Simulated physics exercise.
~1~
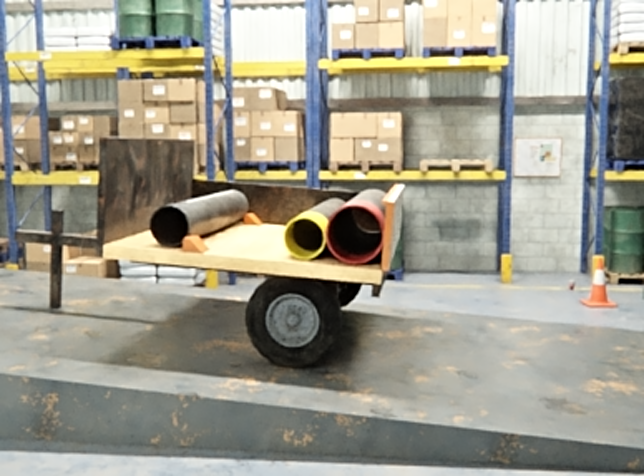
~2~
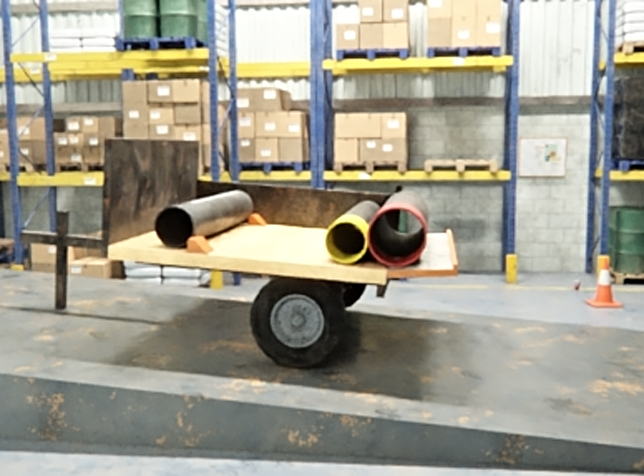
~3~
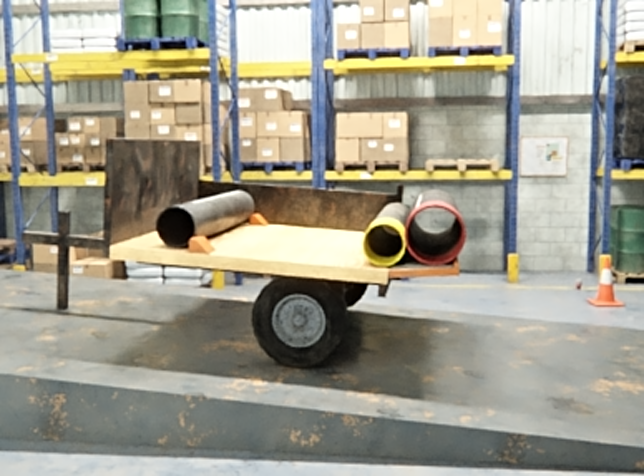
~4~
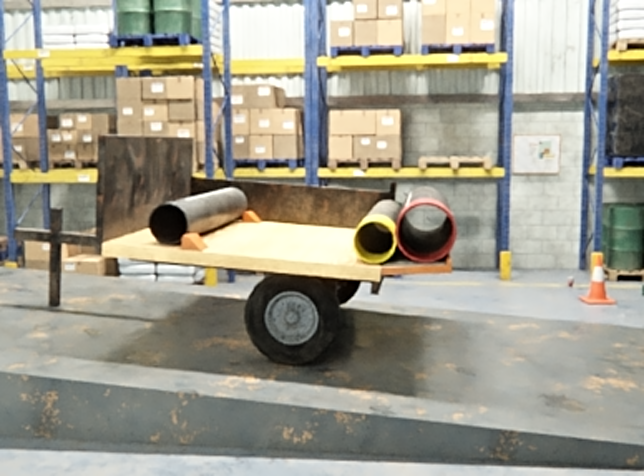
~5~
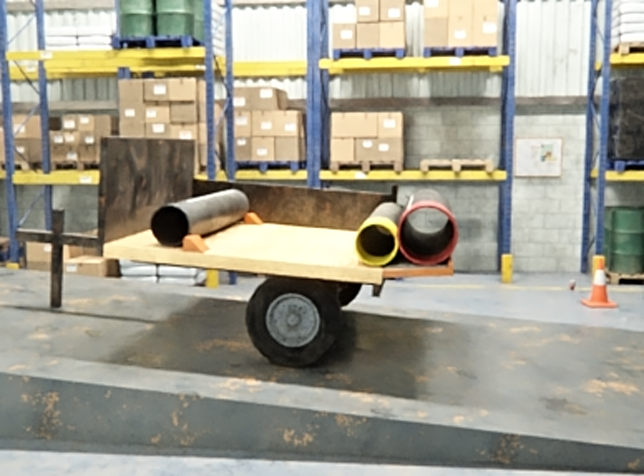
The video shows three pipes lying on a two-wheeled wooden trailer in a warehouse; the tailgate drops open, and the yellow-ringed and red-ringed pipes roll right until the red rests on the lowered gate and the yellow at the bed's edge, with none falling off.
